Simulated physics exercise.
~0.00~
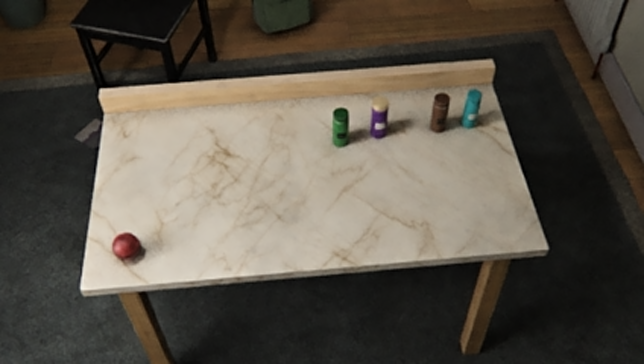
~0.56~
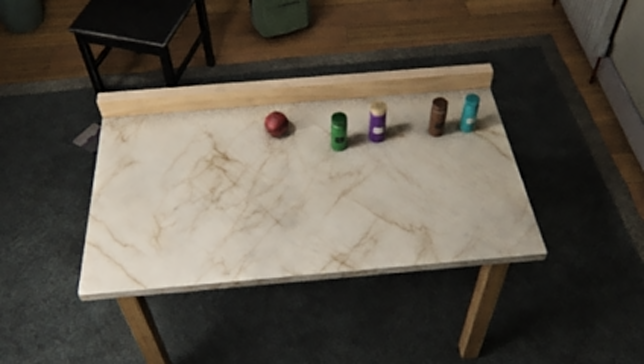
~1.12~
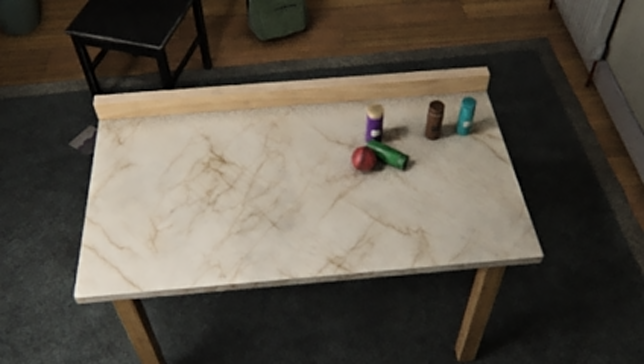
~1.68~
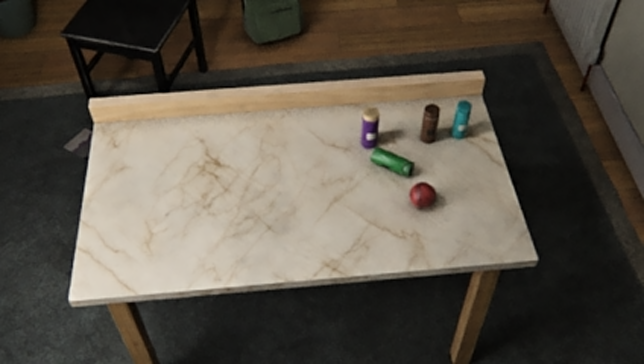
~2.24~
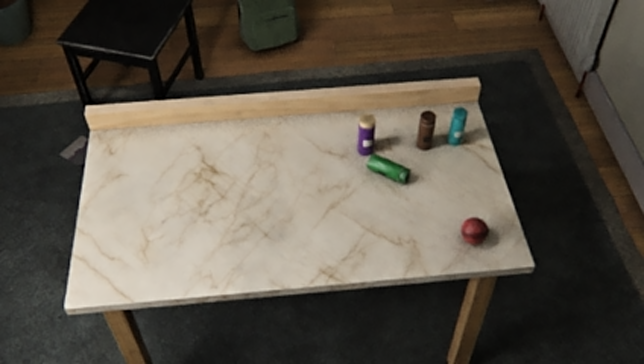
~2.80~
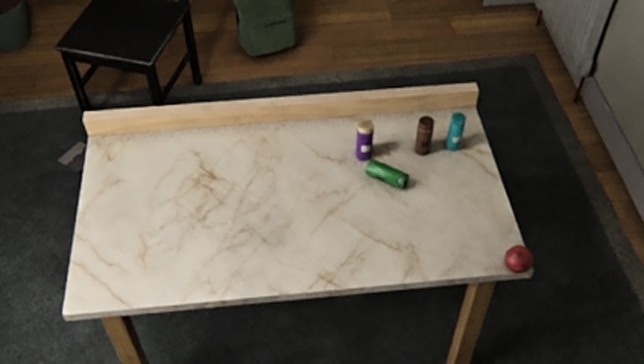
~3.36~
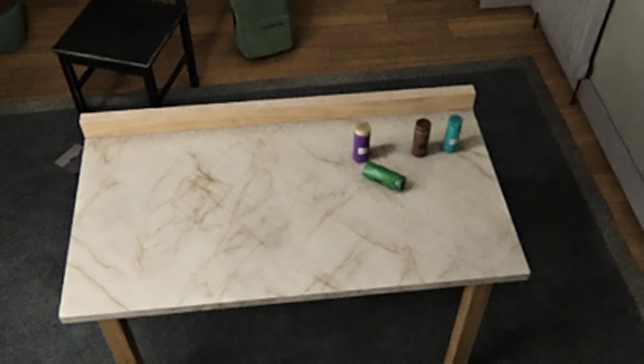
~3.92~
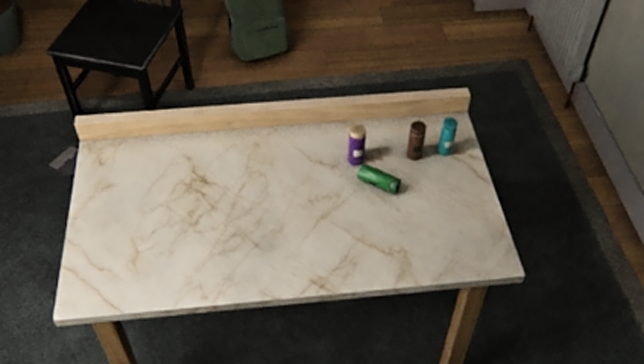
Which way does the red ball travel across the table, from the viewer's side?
The red ball travels to the right, first toward the far rail and then back toward the near right corner.
A marble-patterned table with a wooden rail along its far side stands on a dark rug, seen from above as the view drifts slightly right. A red ball sits near the left front corner, while green, purple, brown and turquoise shakers stand toward the far right. The ball rolls up and right to the rail, rebounds, and knocks the green shaker onto its side. It keeps rolling right and toward the near edge, reaches the right front corner and disappears from view. The green shaker is left lying down, with the other three shakers still upright.
